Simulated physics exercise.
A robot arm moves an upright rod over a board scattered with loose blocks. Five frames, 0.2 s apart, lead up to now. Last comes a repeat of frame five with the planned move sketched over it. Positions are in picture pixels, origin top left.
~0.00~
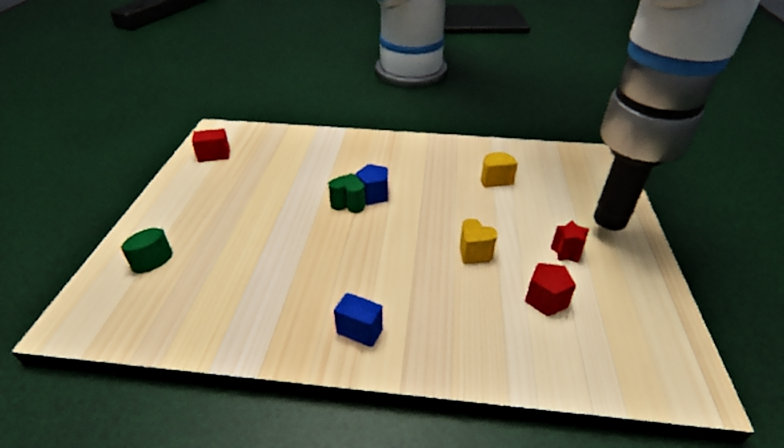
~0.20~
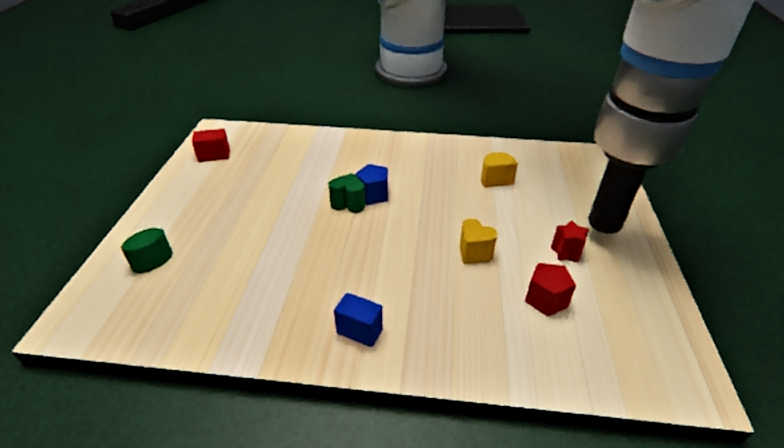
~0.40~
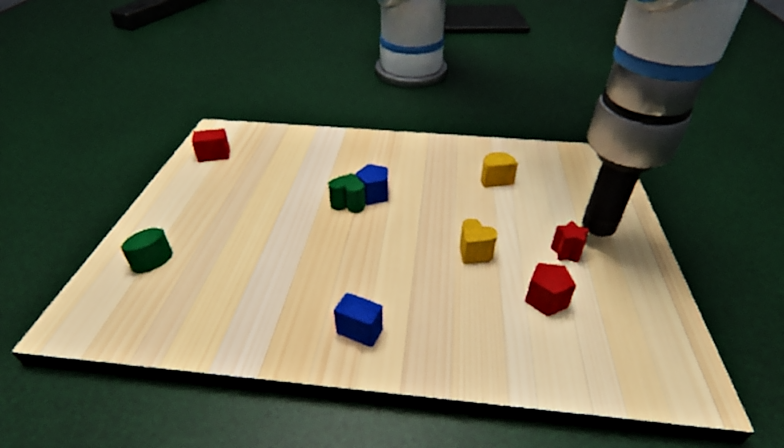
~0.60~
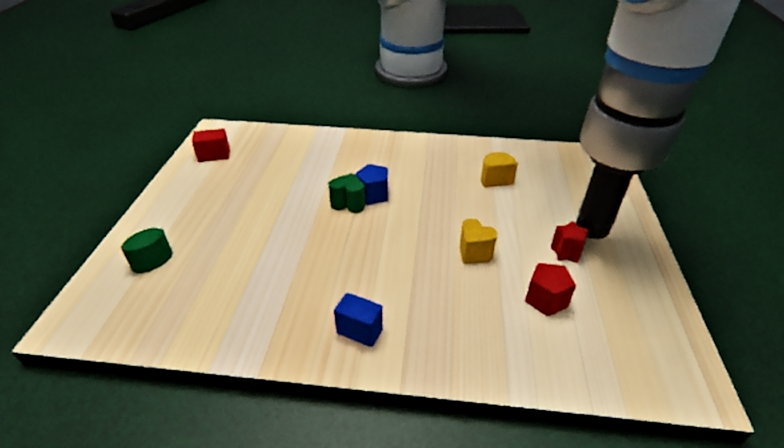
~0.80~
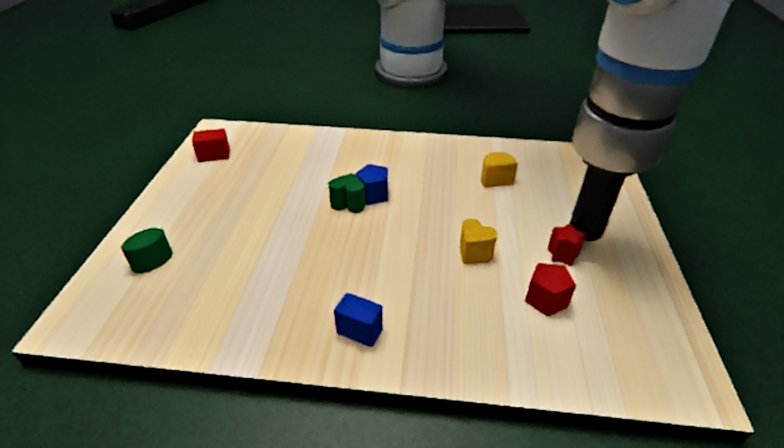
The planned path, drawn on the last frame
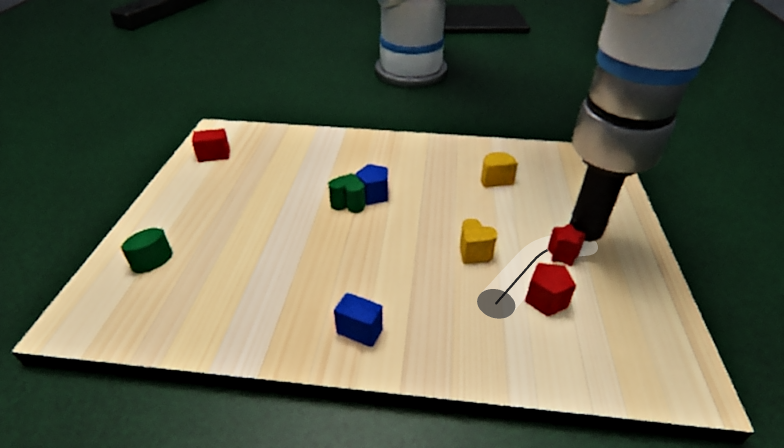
On a wooden board scattered with colored blocks, a robot arm moved its upright black rod slowly left to the red star block, then nudged it slightly left while the other blocks stayed still.
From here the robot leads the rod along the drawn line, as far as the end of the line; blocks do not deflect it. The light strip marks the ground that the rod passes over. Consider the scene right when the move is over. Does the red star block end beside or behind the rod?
I expect not.
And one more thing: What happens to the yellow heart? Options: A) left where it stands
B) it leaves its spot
The correct letter is A.
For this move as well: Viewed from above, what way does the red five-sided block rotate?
Its spin: Anticlockwise.
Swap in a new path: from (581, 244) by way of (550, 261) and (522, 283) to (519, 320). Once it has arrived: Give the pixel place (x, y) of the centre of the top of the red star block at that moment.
Somewhere near (491, 283).
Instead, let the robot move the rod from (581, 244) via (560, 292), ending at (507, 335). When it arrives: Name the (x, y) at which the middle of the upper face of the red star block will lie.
I think it will end close to (538, 254).
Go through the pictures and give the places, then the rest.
The first frame shows rod's lower end at (610, 221); yellow heart at (478, 231); red five-sided block at (553, 276); red star block at (574, 230).
The second frame shows rod at (604, 224); blocks still.
The third frame shows rod at (598, 227); blocks still.
The fourth frame shows rod at (592, 229); blocks still.
The fifth frame shows rod at (585, 231); yellow heart at (478, 231); red five-sided block at (553, 276); red star block at (570, 233).
Drawn move, from (581, 244) via (543, 252) and (520, 276), ending at (496, 303).
On the path given first. One third of the way, rod at (547, 240); red star block at (539, 247), turned 20° anticlockwise.
Two thirds of the way, rod at (523, 264); red five-sided block at (552, 288), turned 50° anticlockwise; red star block at (513, 273), turned 20° anticlockwise.
At the end, rod at (499, 291); yellow heart still; red five-sided block at (552, 288), turned 50° anticlockwise; red star block at (488, 303), turned 25° anticlockwise.
